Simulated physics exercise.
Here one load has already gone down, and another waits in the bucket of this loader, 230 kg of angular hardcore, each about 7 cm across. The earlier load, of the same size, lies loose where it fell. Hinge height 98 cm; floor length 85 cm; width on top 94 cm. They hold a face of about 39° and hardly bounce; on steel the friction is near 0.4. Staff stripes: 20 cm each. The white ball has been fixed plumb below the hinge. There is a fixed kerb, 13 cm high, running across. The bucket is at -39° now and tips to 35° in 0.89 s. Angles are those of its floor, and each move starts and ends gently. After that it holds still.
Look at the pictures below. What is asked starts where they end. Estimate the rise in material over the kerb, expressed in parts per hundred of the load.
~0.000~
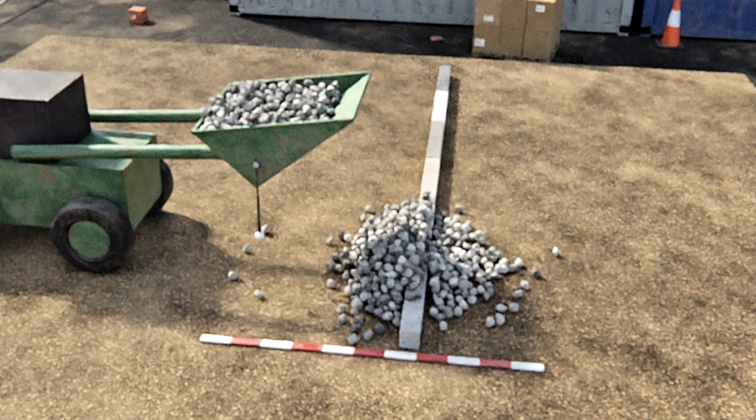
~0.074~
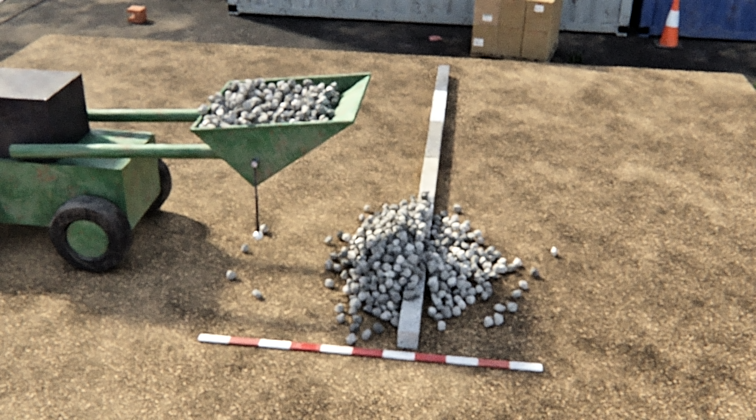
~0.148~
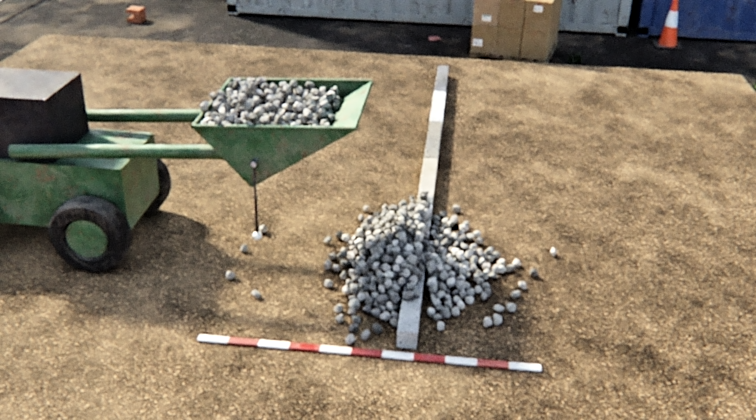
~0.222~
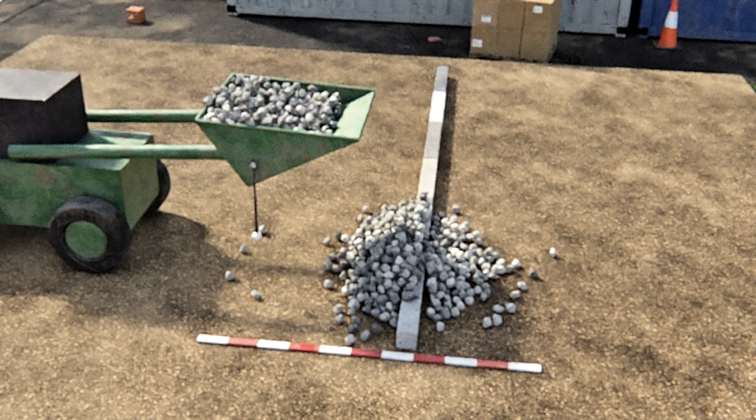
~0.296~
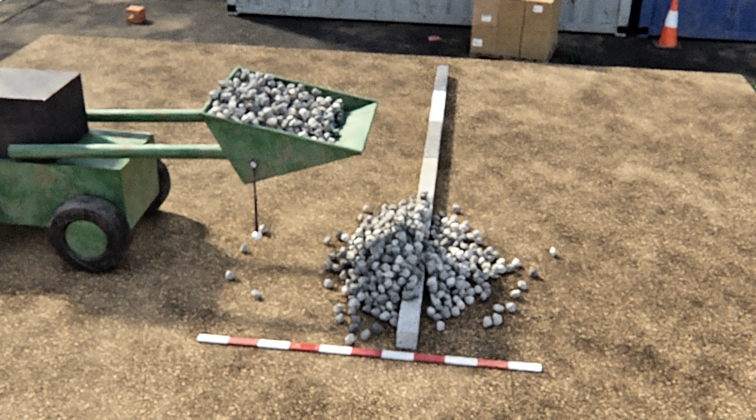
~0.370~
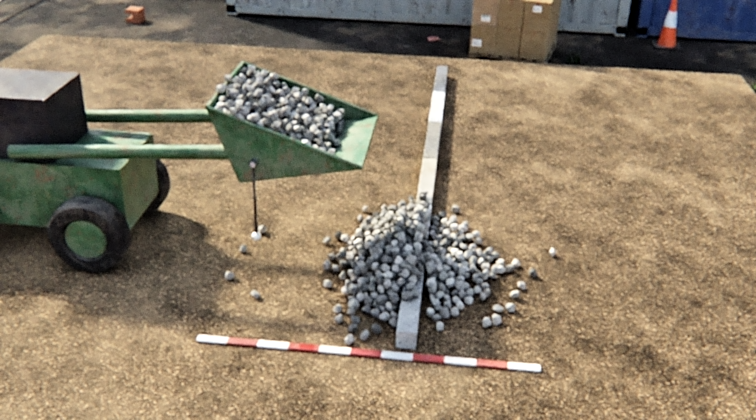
Close to 4 parts in a hundred.
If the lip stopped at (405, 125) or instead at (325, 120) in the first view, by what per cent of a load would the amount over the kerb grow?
First place: Roughly 60 %; second place: Roughly 0 %.
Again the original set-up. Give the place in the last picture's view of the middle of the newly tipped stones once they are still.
Middle: Approx. (360, 241) px.
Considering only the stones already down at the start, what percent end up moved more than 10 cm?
Roughly 0 % of them.
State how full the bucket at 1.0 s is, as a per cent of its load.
Roughly 90 per cent remains inside.
After 0.7 s the floor is at 24°; in per cent of one load, 100 in the bucket, 73 on this side of the kerb, 28 over the kerb; the foremost stones are at (520, 276).
After 1.0 s the floor is at 35°; in per cent of one load, 91 in the bucket, 82 on this side of the kerb, 28 over the kerb; the foremost stones are at (520, 276).
After 1.3 s the floor is at 35°; in per cent of one load, 38 in the bucket, 135 on this side of the kerb, 28 over the kerb; the foremost stones are at (520, 276).
After 3.8 s the floor is at 35°; in per cent of one load, 0 in the bucket, 170 on this side of the kerb, 31 over the kerb; the foremost stones are at (520, 276). Net gain over the kerb, 4.
